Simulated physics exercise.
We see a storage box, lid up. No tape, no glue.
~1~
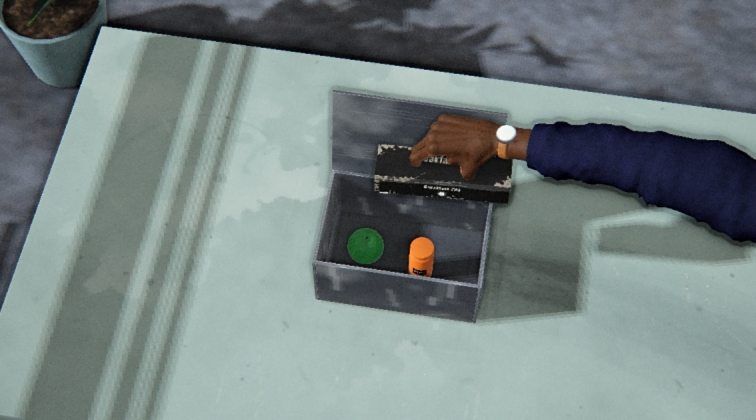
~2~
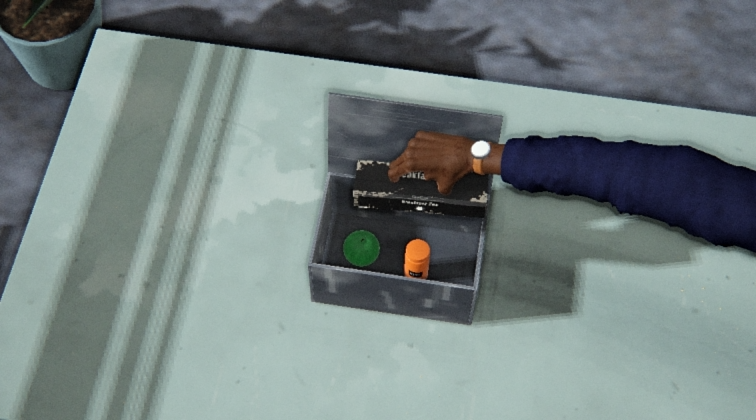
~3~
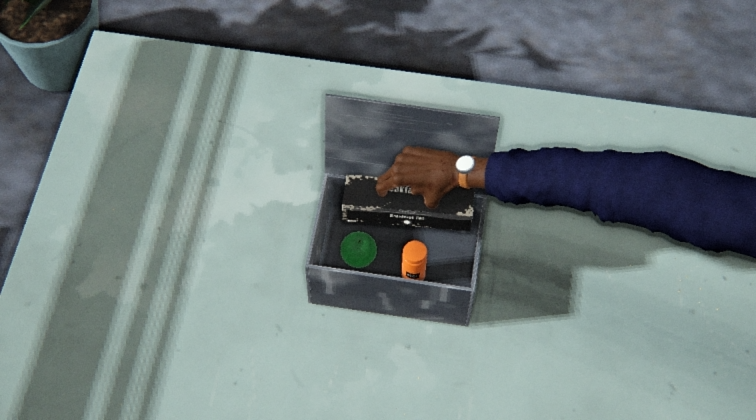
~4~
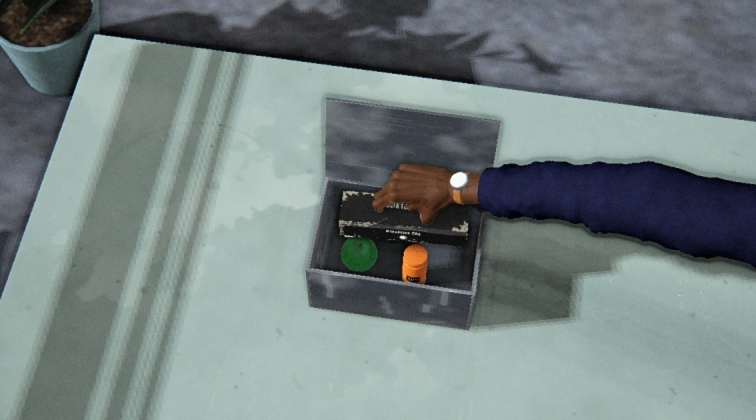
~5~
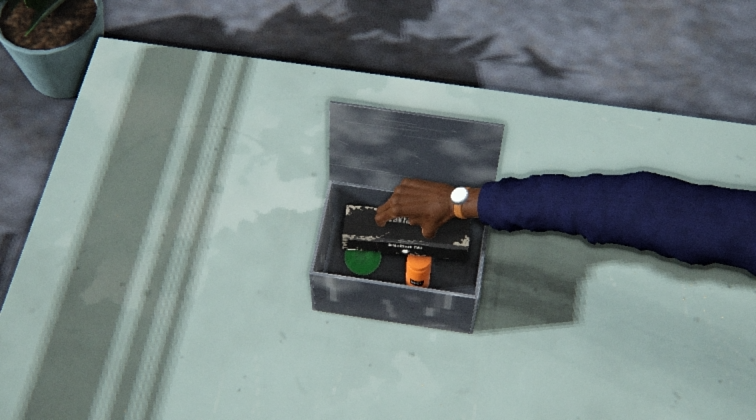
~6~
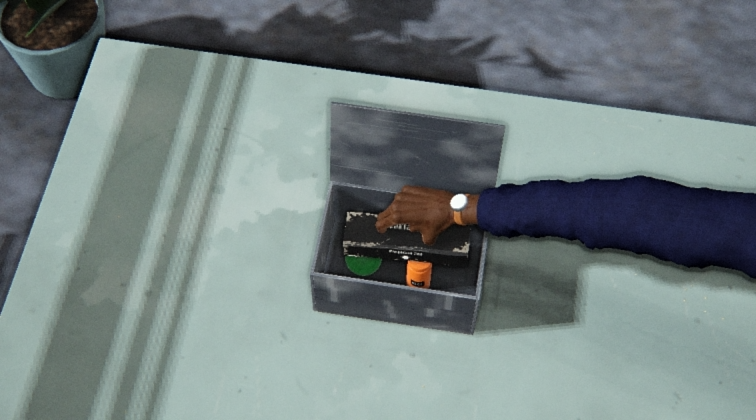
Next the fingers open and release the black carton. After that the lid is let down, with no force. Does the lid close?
It closes.
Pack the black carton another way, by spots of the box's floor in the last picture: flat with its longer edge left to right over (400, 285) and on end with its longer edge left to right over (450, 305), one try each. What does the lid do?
In the first case it sits on the rim; in the second case it stays ajar.
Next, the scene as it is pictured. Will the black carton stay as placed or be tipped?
The black carton tips.
Then, 0.90 s after the last picture, lid starting down; black carton on its side near (393, 237); green apple rolled about its own width.
Then, 1.80 s after the last picture, lid 43° above the rim; black carton on its side near (393, 237); green apple rolled about its own width.
At rest, lid shut; tipped over in the box, black carton; the other 2 in place. Seen from the same camera at the end, black carton near (393, 237).
